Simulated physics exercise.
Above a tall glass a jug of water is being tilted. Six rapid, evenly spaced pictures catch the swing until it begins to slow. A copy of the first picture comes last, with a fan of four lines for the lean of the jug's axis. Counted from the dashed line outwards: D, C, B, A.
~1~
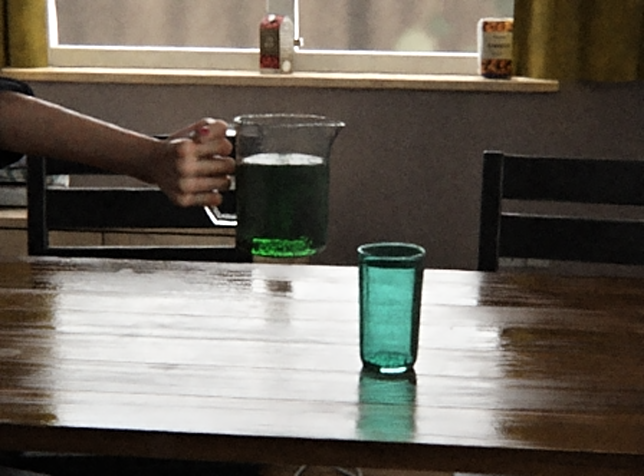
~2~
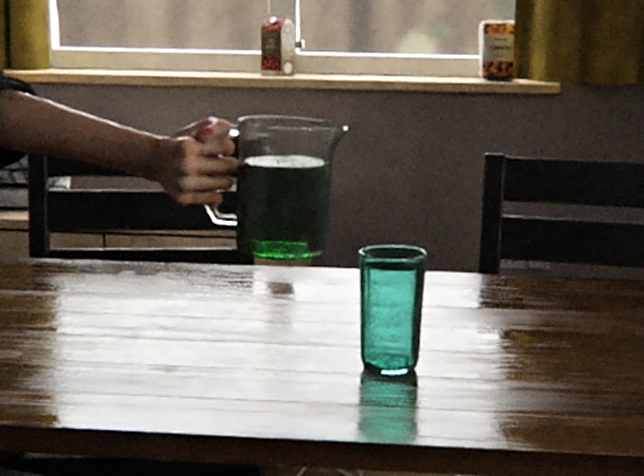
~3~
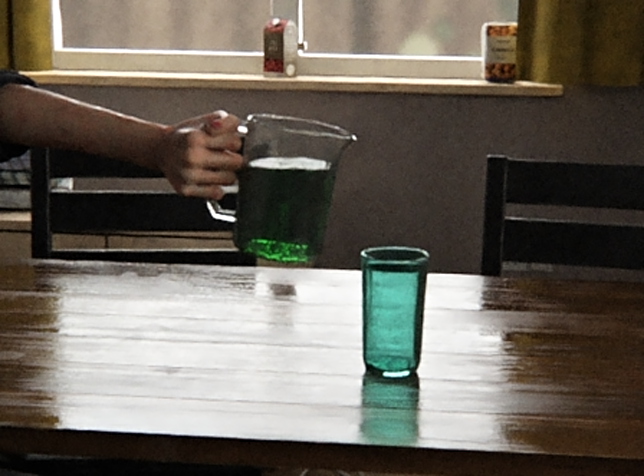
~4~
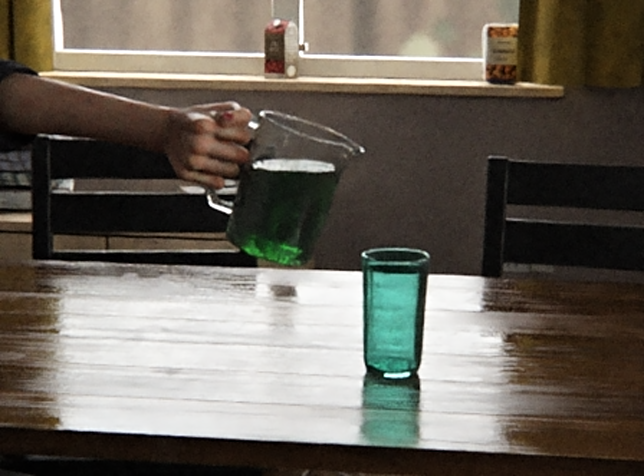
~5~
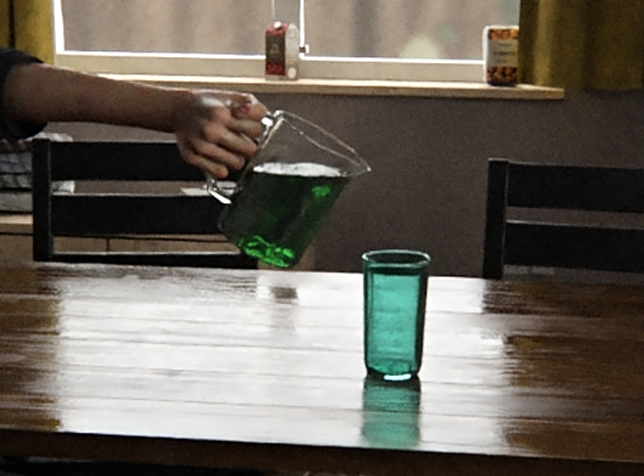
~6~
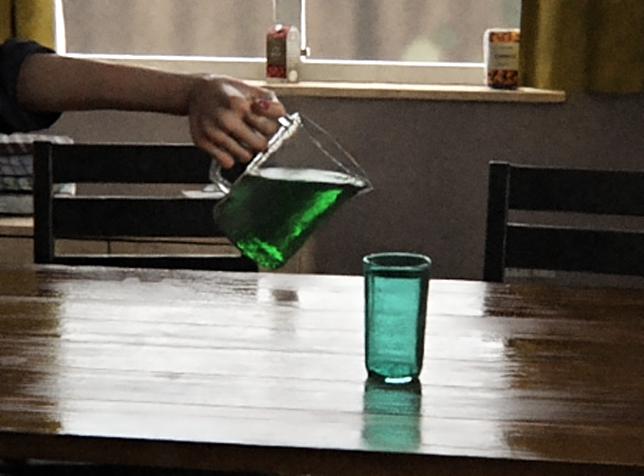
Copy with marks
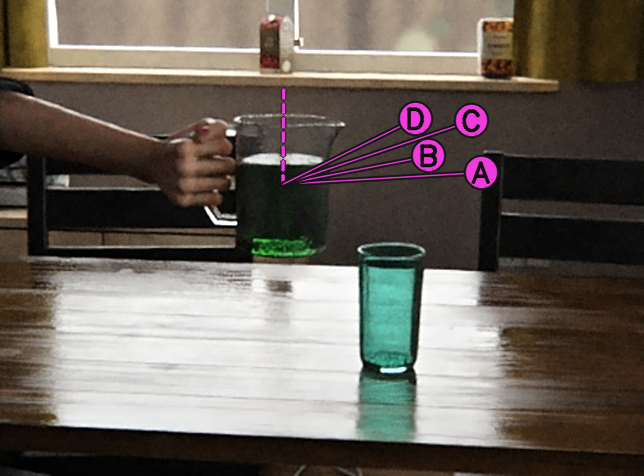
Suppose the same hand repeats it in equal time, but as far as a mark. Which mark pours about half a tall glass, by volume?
The answer is tilt D.
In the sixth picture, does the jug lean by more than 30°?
Yes, it does.
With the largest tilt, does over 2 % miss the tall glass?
Yes.
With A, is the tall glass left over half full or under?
Over half.
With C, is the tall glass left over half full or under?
Over half.
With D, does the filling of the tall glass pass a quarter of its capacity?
Yes, it does.
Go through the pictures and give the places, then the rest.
Upright, lip at (342, 125); rim of the tall glass round (392, 250); nothing has left yet, in the first frame.
Tipped about 2°, lip at (346, 129); nothing has left yet, in the second frame.
Tipped about 8°, lip at (354, 138); nothing has left yet, in the third frame.
Tipped about 18°, lip at (362, 151); nothing has left yet, in the fourth frame.
Tipped about 29°, lip at (369, 168); nothing has left yet, in the fifth frame.
Tipped about 41°, lip at (373, 189); nothing has left yet, in the sixth frame.
On the marked copy, A at (464, 173); B at (412, 159); C at (455, 126); D at (400, 126).
With A, the tall glass is filled to the brim; 15 % of the water is spilt.
With B, the tall glass ends with about 92 % of what it can hold; 4 % of the water is spilt.
With C, the tall glass ends with about 72 % of what it can hold.
With D, the tall glass ends with about 45 % of what it can hold.
